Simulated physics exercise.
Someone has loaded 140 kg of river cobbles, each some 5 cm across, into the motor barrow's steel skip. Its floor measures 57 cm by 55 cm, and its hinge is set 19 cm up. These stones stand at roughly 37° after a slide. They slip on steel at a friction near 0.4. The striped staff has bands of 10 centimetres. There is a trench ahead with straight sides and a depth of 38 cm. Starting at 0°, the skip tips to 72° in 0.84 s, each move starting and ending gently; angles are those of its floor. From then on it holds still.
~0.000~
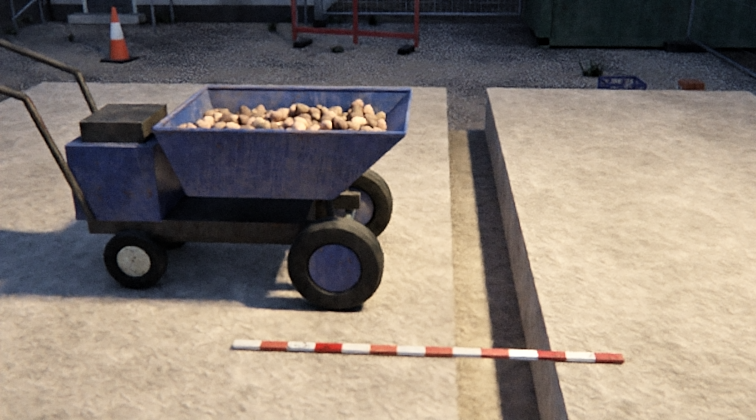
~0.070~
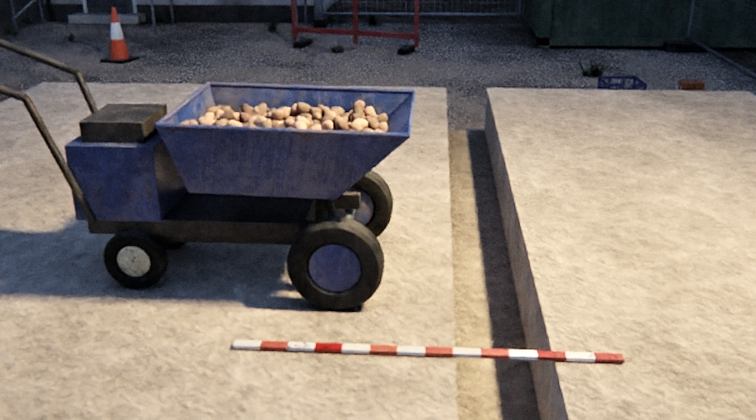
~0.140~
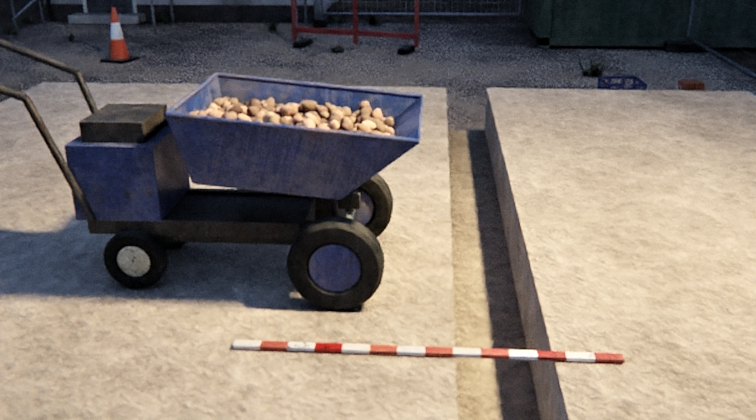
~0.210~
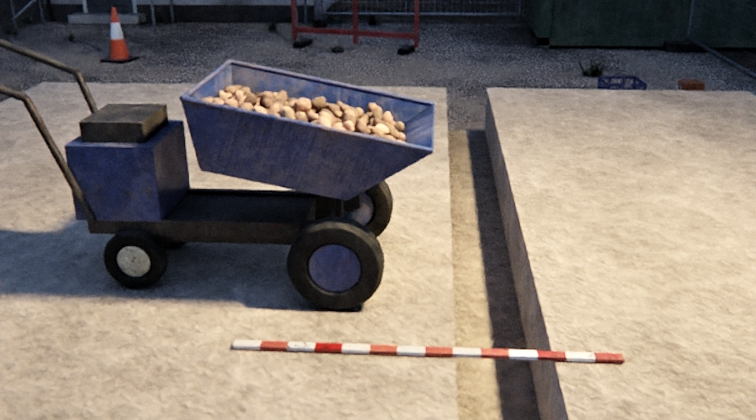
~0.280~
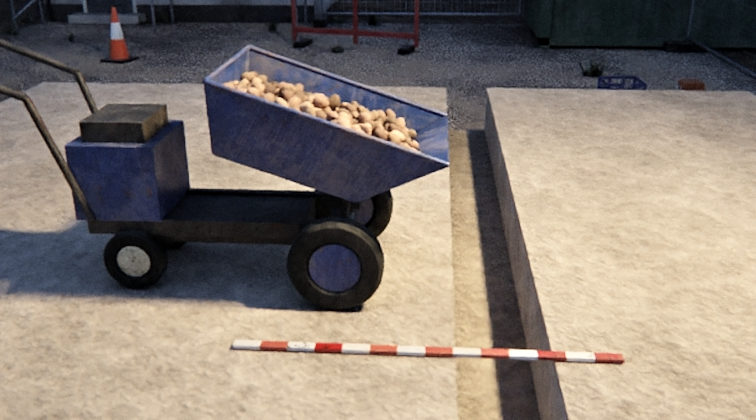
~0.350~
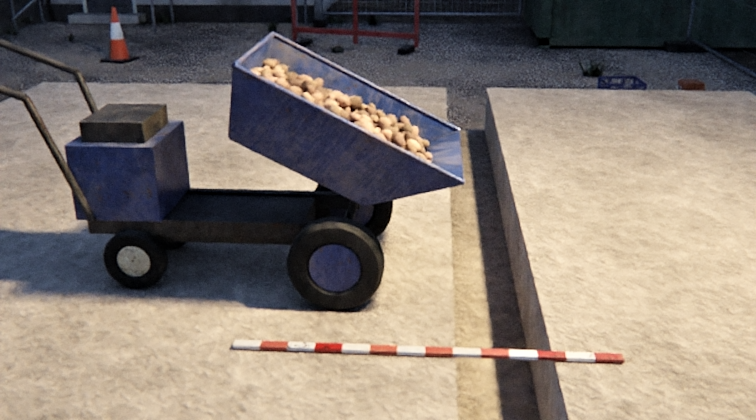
A blue motor barrow loaded with pale brown cobbles stands at left on a flat, light ground beside a straight-sided trench, seen from the side and slightly above. A red-and-white striped staff lies in front, with an orange cone and red barrier behind. The skip's rear rises steadily, tilting its front down to the right as the stones shift forward, while the chassis and camera stay still.
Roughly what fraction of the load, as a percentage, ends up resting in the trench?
Roughly 61 per cent of the load.
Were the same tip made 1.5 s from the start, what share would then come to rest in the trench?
With that timing, about 70 per cent.
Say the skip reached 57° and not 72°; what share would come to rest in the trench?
Some 55 in a hundred, I'd say.
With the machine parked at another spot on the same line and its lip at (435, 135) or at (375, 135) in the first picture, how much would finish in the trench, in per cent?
Around 35% for the first place and 85% for the second.
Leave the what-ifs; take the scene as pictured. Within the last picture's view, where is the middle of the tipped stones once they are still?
Around (520, 328).
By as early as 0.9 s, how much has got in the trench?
25 per cent or so by then.
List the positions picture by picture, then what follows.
In the first frame, lip at (405, 134), floor tilted 0°, highest stones at (313, 114).
In the second frame, the skip is at 1°, its lip at (409, 136); the top of the load is at (296, 114); the stones move at 0.3 m/s on average.
In the third frame, the skip is at 5°, its lip at (419, 142); the top of the load is at (276, 108); the stones move at 0.6 m/s on average.
In the fourth frame, lip at (433, 151), floor tilted 11°, highest stones at (243, 97); the stones move at 0.8 m/s on average.
In the fifth frame, lip at (448, 165), floor tilted 19°, highest stones at (253, 82); the stones move at 1.0 m/s on average.
In the sixth frame, lip at (464, 183), floor tilted 27°, highest stones at (275, 71); the stones move at 1.1 m/s on average.
After 0.6 s the floor is at 61°; 100 % in the skip; the foremost stones are at (481, 217).
After 0.9 s the floor is at 72°; 59 % in the skip, 26 % in the trench, 15 % past the trench; the foremost stones are at (587, 285).
After 1.3 s the floor is at 72°; 11 % in the skip, 50 % in the trench, 39 % past the trench; the foremost stones are at (745, 287).
After 3.2 s the floor is at 72°; 0 % in the skip, 61 % in the trench, 39 % past the trench; the foremost stones are past the picture's edge.
